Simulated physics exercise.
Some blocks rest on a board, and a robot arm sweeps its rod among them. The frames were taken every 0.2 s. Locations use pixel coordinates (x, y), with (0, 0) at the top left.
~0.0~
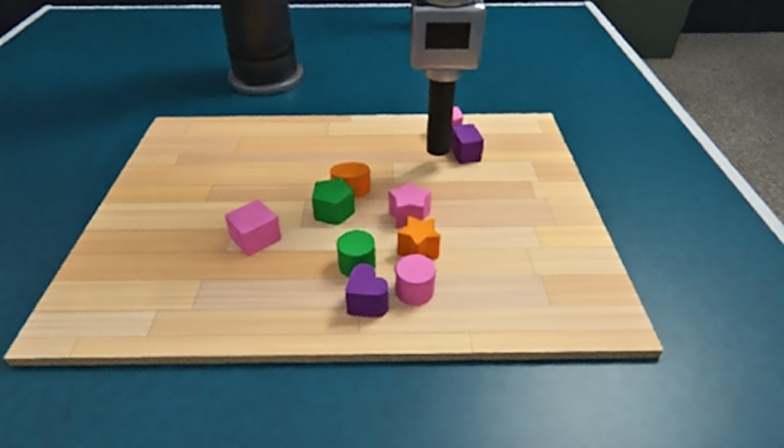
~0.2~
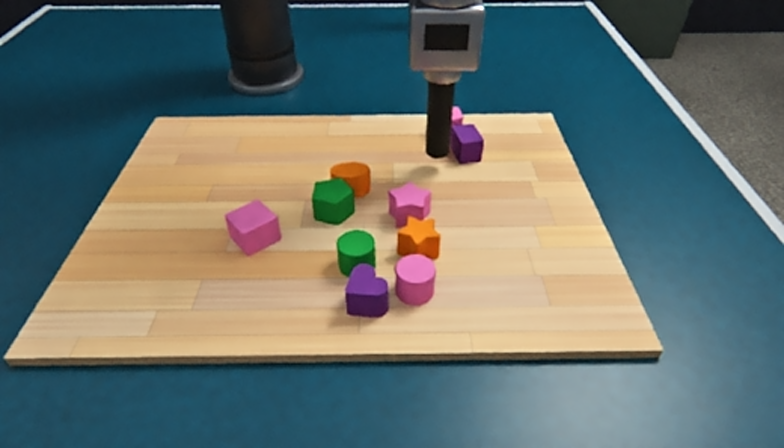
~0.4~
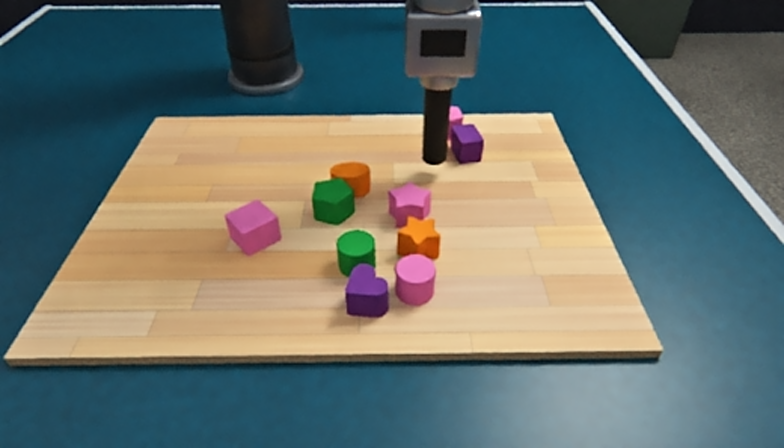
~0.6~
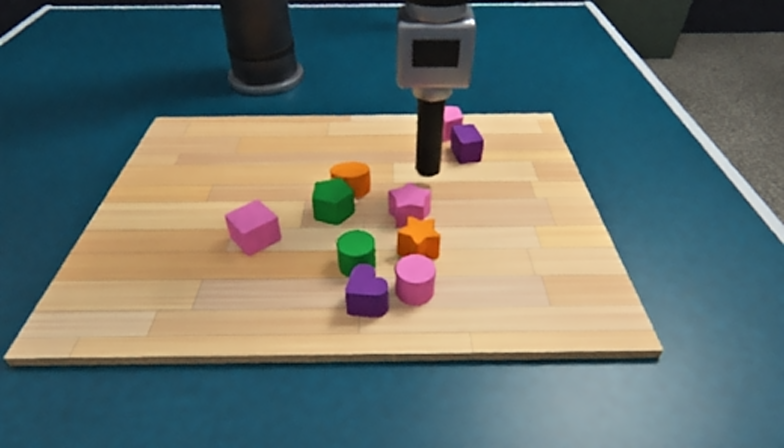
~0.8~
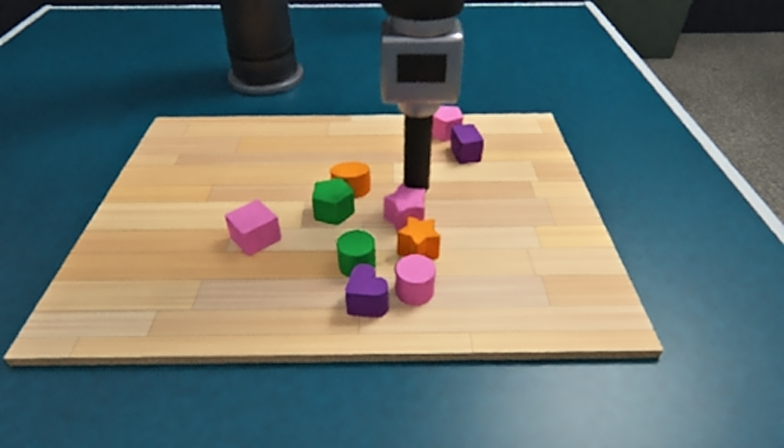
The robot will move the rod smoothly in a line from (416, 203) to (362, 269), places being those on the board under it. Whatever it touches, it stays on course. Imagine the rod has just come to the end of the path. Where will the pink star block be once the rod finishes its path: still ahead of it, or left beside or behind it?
The rod will still be pushing it.
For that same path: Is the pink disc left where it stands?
I expect not.
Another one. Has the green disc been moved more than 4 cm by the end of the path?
Yes, that is how it ends up.
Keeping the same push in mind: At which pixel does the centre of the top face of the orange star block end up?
When the path ends, it will be at (416, 245).
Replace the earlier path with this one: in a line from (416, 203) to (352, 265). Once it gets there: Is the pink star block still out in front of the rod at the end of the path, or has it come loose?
Carried ahead at the end.
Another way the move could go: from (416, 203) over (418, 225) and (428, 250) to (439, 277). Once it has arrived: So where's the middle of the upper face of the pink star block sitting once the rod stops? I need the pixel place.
My best guess is (391, 221).
What follows on the original path. One third of the way, rod (401, 208); pink star block (389, 219); orange star block (418, 237), turned 45° anticlockwise.
Two thirds of the way, rod (382, 230); green disc (338, 258); pink star block (371, 244); pink disc (422, 276); orange star block (416, 245), turned 85° anticlockwise.
At the end, rod (361, 254); green disc (309, 283); purple heart-shaped block (362, 295), turned 55° anticlockwise; pink star block (346, 269); pink disc (422, 276); orange star block (416, 245), turned 85° anticlockwise.
